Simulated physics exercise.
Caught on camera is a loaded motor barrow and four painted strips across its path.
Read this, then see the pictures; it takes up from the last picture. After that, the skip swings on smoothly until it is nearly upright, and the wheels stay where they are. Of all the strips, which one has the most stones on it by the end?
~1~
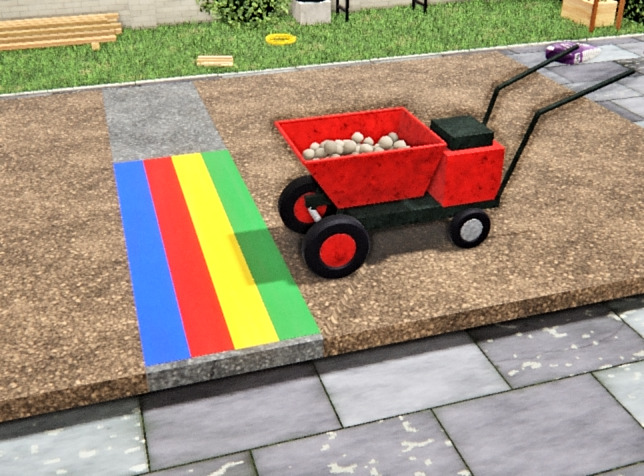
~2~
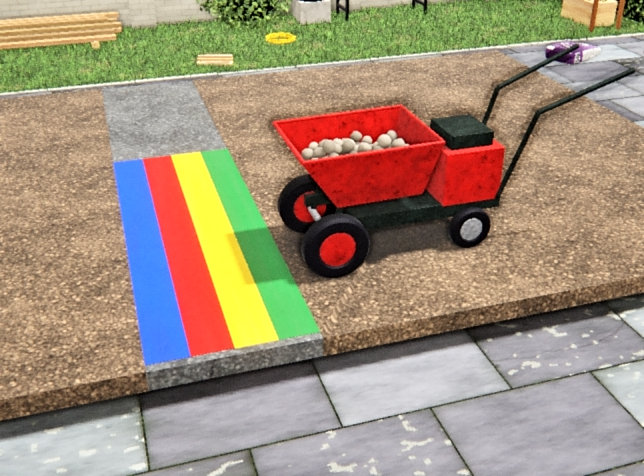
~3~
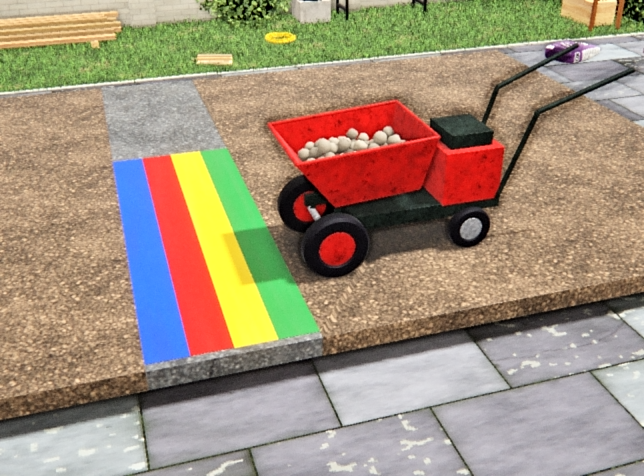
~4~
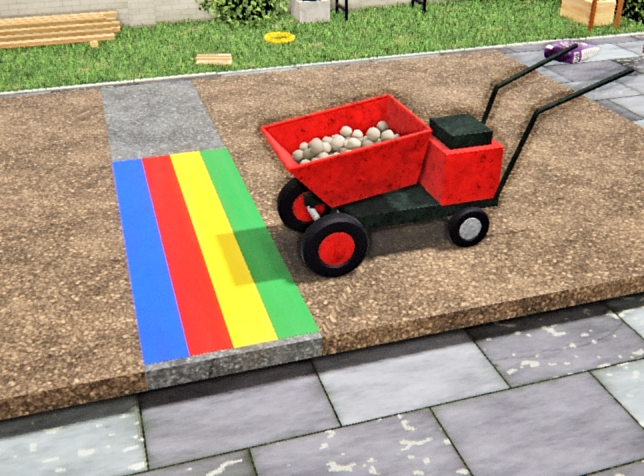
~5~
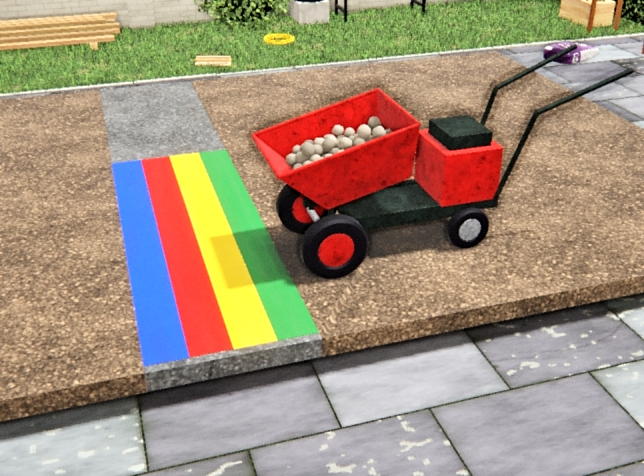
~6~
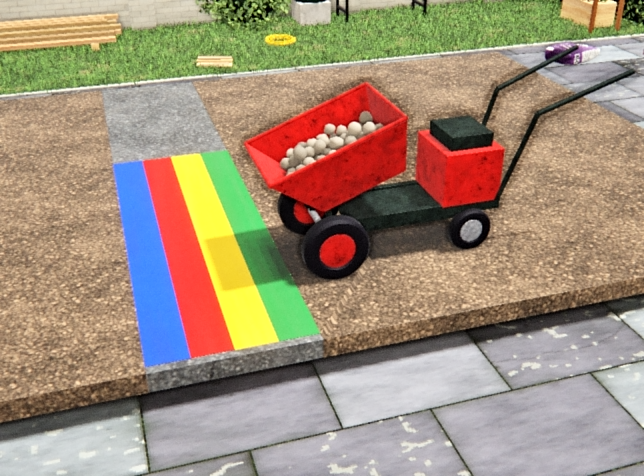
Most stones end on the red strip.
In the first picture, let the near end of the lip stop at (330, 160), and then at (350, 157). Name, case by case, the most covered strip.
Place one - the yellow one; place two - the strip in yellow.
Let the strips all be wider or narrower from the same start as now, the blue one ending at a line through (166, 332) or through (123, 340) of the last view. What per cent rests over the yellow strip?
The first one comes out at 10 percent, while the second comes out at 30 percent.
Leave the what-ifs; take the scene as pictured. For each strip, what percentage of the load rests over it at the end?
The green strip carries 0 per cent, the yellow strip 20 per cent, the red strip 35 per cent and the blue strip 20 per cent.
Shortly afterwards, skip tipped steeply; the whole lot in the skip.
Next, skip tipped right over; all but a few in the skip; only a few over the yellow strip; only a few over the red strip.
Some moments later, skip tipped right over; near a third in the skip; a little over the yellow strip; near a third over the red strip; a little over the blue strip; only a few off the paint.
In the end, skip tipped right over; near a quarter in the skip; none at all over the green strip; near a quarter over the yellow strip; near a third over the red strip; near a quarter over the blue strip; a little off the paint.
